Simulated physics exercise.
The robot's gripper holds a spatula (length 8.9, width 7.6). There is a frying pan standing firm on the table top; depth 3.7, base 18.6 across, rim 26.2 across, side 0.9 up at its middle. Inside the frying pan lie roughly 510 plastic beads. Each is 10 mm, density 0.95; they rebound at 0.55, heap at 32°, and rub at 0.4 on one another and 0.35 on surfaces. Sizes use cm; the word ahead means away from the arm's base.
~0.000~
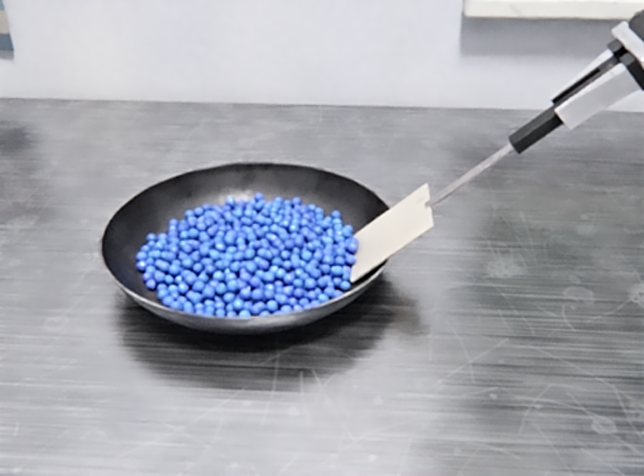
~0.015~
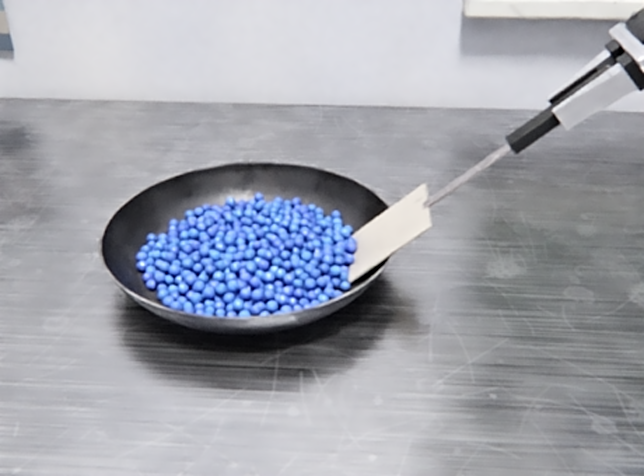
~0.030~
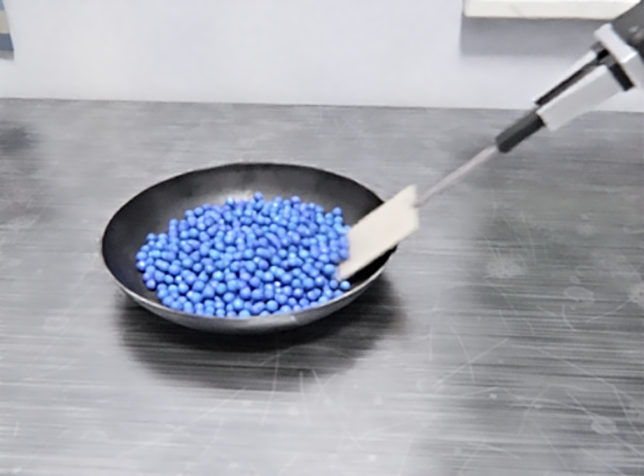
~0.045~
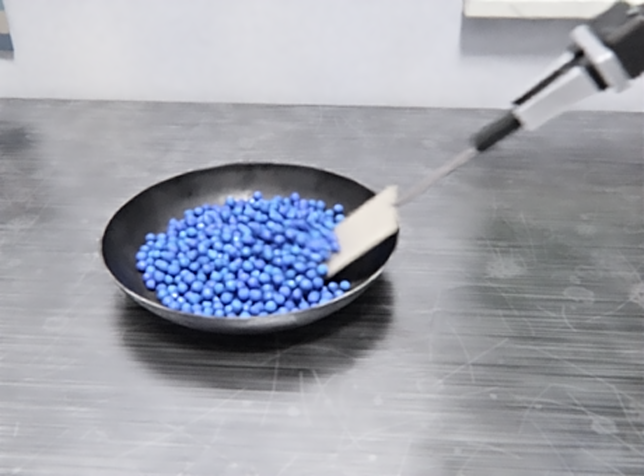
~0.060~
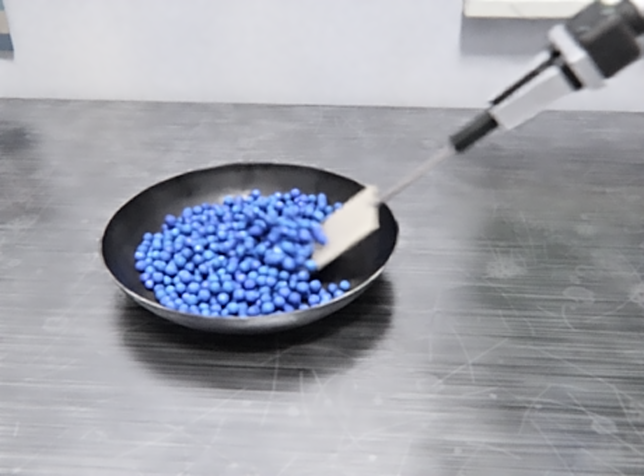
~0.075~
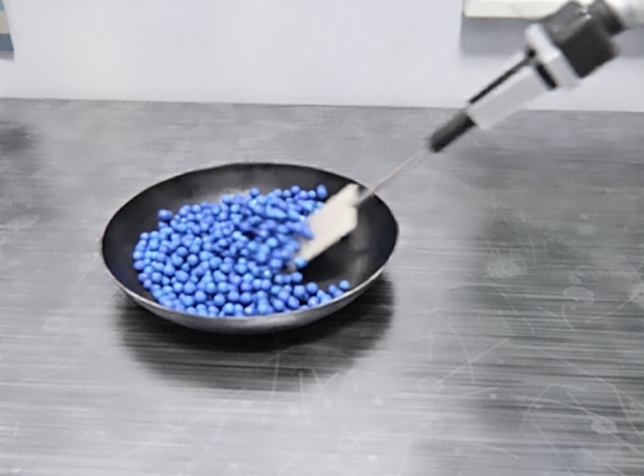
A spatula held by a robot gripper rests at the right edge of a dark frying pan full of blue beads, barely moving at first. It then slides left into the pan, pushing the nearest beads leftward and heaping them up ahead of its blade, while a few stay behind near the right side.
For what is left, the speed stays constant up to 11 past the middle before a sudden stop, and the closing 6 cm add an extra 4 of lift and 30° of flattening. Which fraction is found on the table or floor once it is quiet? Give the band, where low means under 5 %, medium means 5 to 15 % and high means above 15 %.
Band: High.
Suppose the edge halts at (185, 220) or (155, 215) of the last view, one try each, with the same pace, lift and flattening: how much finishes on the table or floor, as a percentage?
The two tries give near 10 and near 15 in a hundred.
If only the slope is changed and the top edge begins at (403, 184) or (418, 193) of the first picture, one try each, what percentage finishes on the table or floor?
About 25 and 20 per cent.
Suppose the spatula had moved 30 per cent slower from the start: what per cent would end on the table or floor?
15 per cent, about.
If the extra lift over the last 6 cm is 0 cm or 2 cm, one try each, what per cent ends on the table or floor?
Roughly 30 % and then 30 %.
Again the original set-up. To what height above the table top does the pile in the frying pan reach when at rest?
About 3.0 centimetres.
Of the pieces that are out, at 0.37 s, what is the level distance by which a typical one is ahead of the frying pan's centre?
I reckon roughly 28 centimetres.
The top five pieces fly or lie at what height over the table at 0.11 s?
I'd say close to 6 cm on average.
After 0.11 s, sloping 42°, highest piece 7 above the table; 511 in the frying pan.
After 0.15 s, sloping 35°, highest piece 7 above the table; 510 in the frying pan, 1 on the blade or in flight.
After 0.37 s, sloping 12°, highest piece 14 above the table; 391 in the frying pan, 42 on the table or floor, 78 on the blade or in flight.
After 1.42 s, sloping 12°, highest piece 3 above the table; 390 in the frying pan, 121 on the table or floor.
In the end, 390 in the frying pan, 121 on the table or floor. That is 24 % on the table or floor.
